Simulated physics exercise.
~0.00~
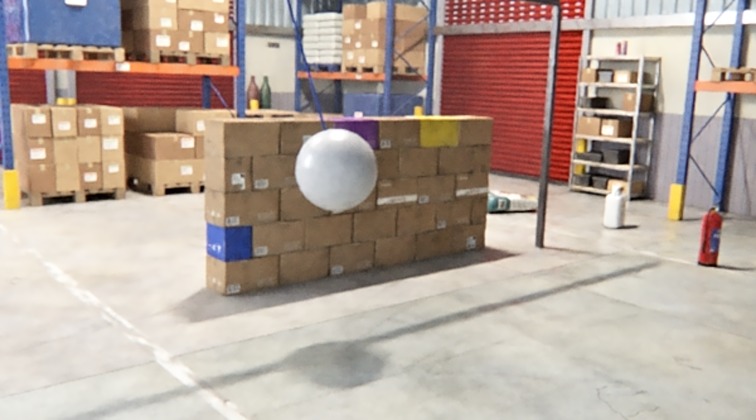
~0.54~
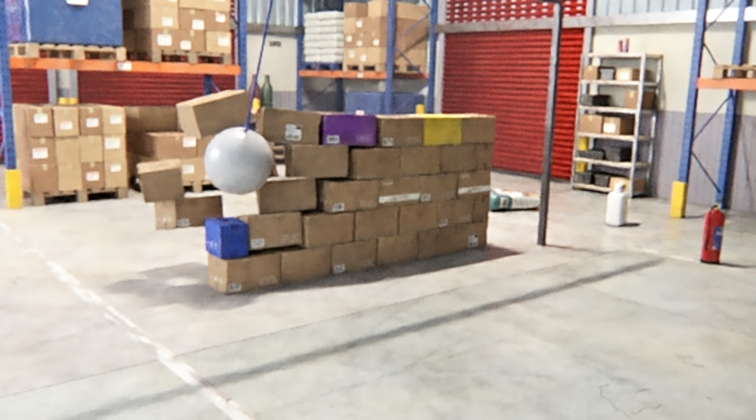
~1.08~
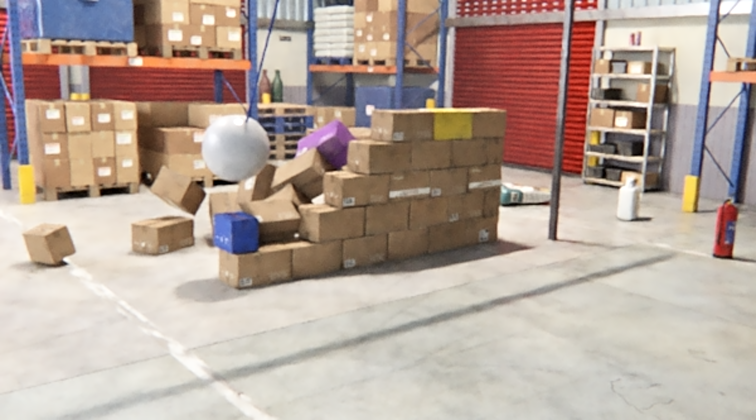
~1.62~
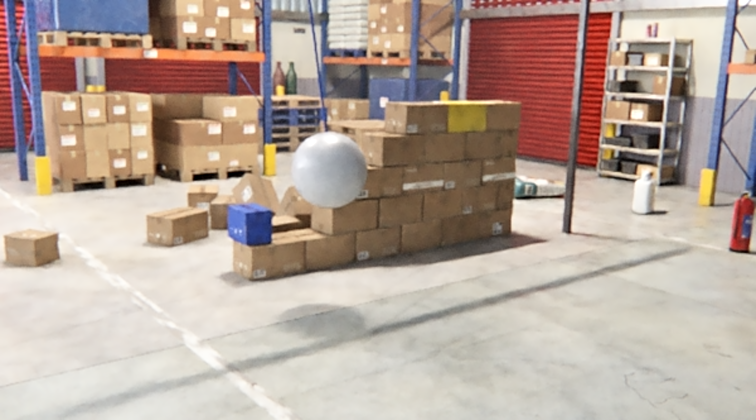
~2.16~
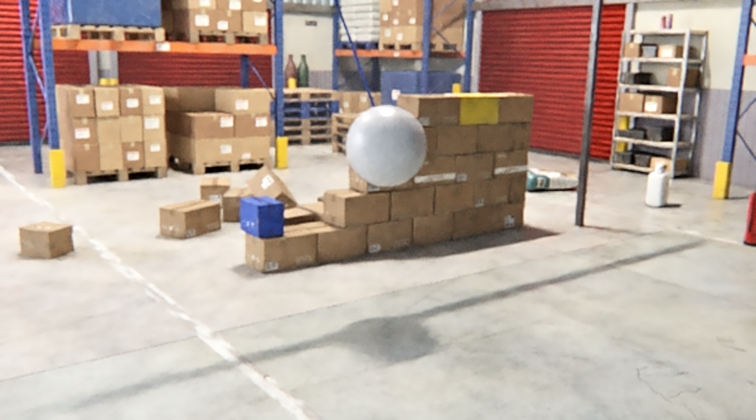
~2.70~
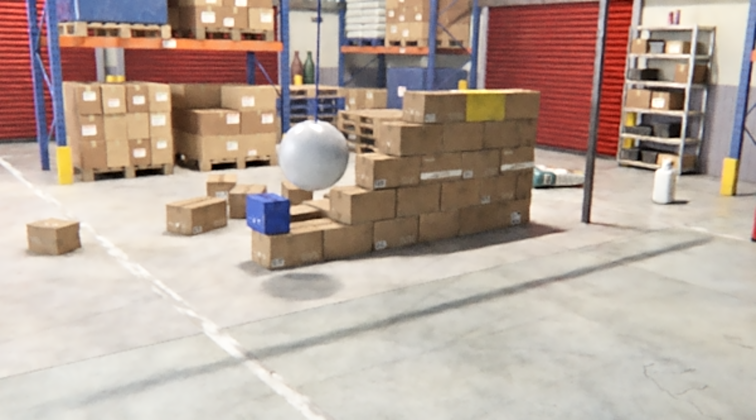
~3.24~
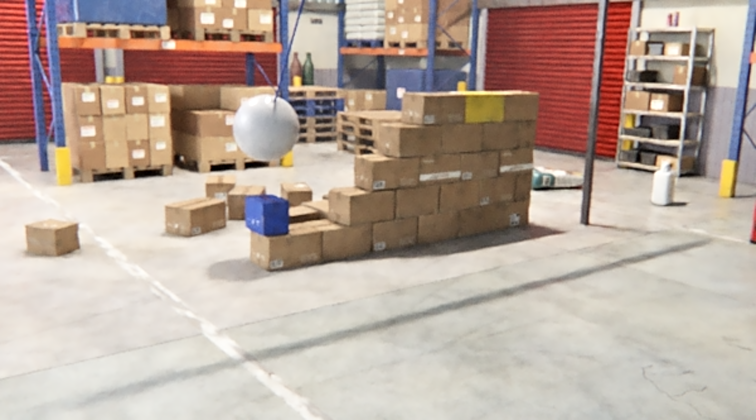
Pale ball swinging into a wall of cartons in a warehouse, toppling its upper left side while the blue and yellow cartons stay up.
